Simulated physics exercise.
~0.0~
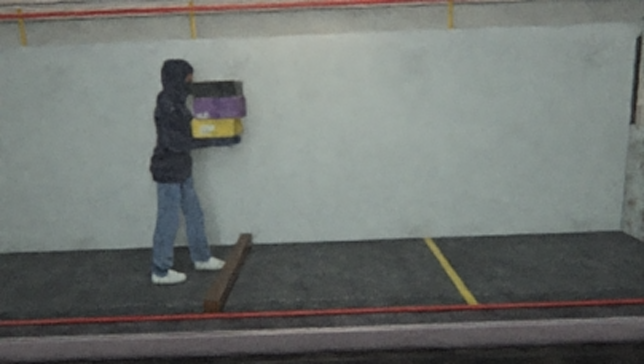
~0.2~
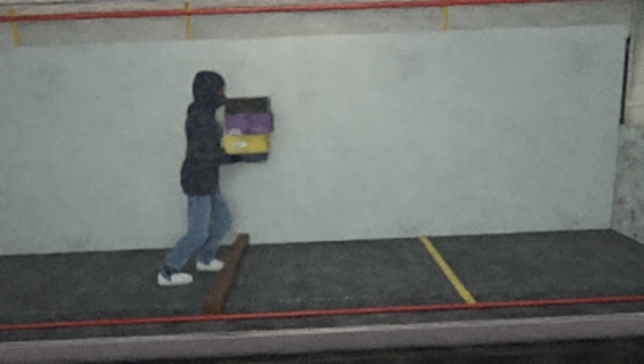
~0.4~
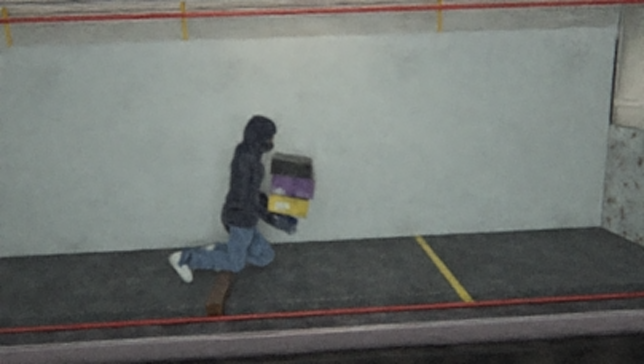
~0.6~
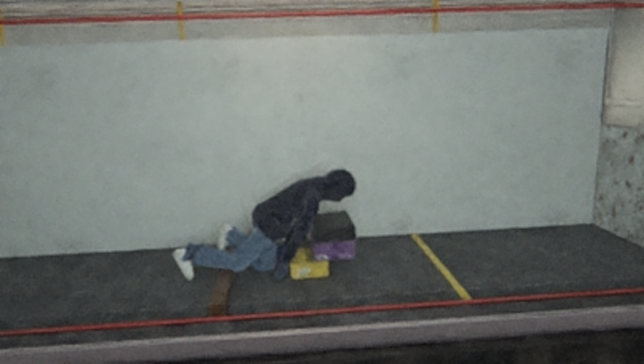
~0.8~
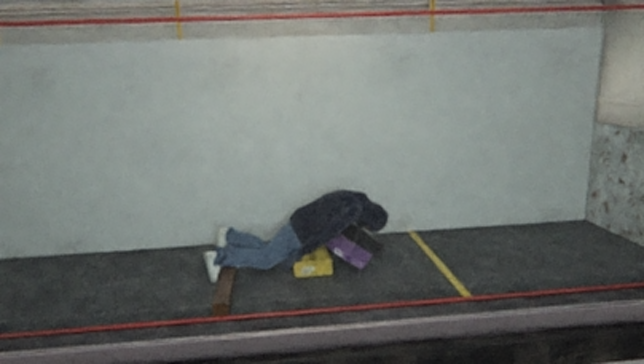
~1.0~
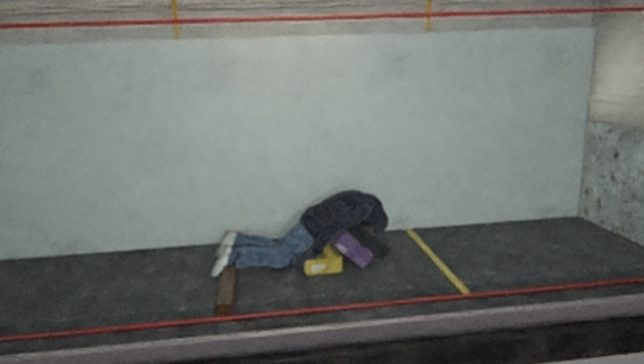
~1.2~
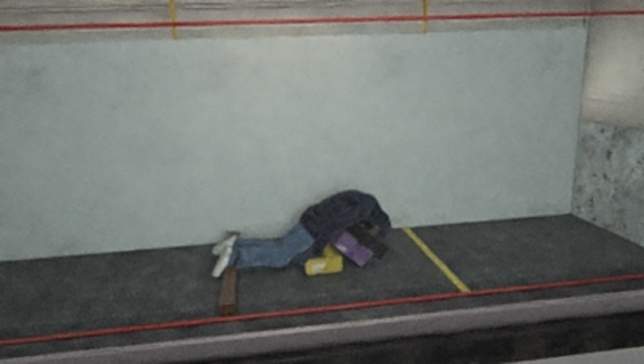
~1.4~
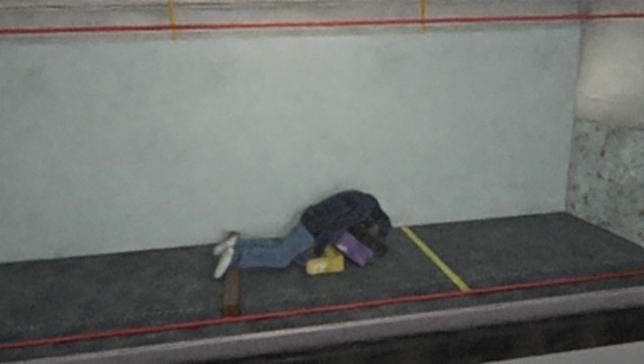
A hooded person carrying three boxes falls forward and lies slumped over them before a yellow line.
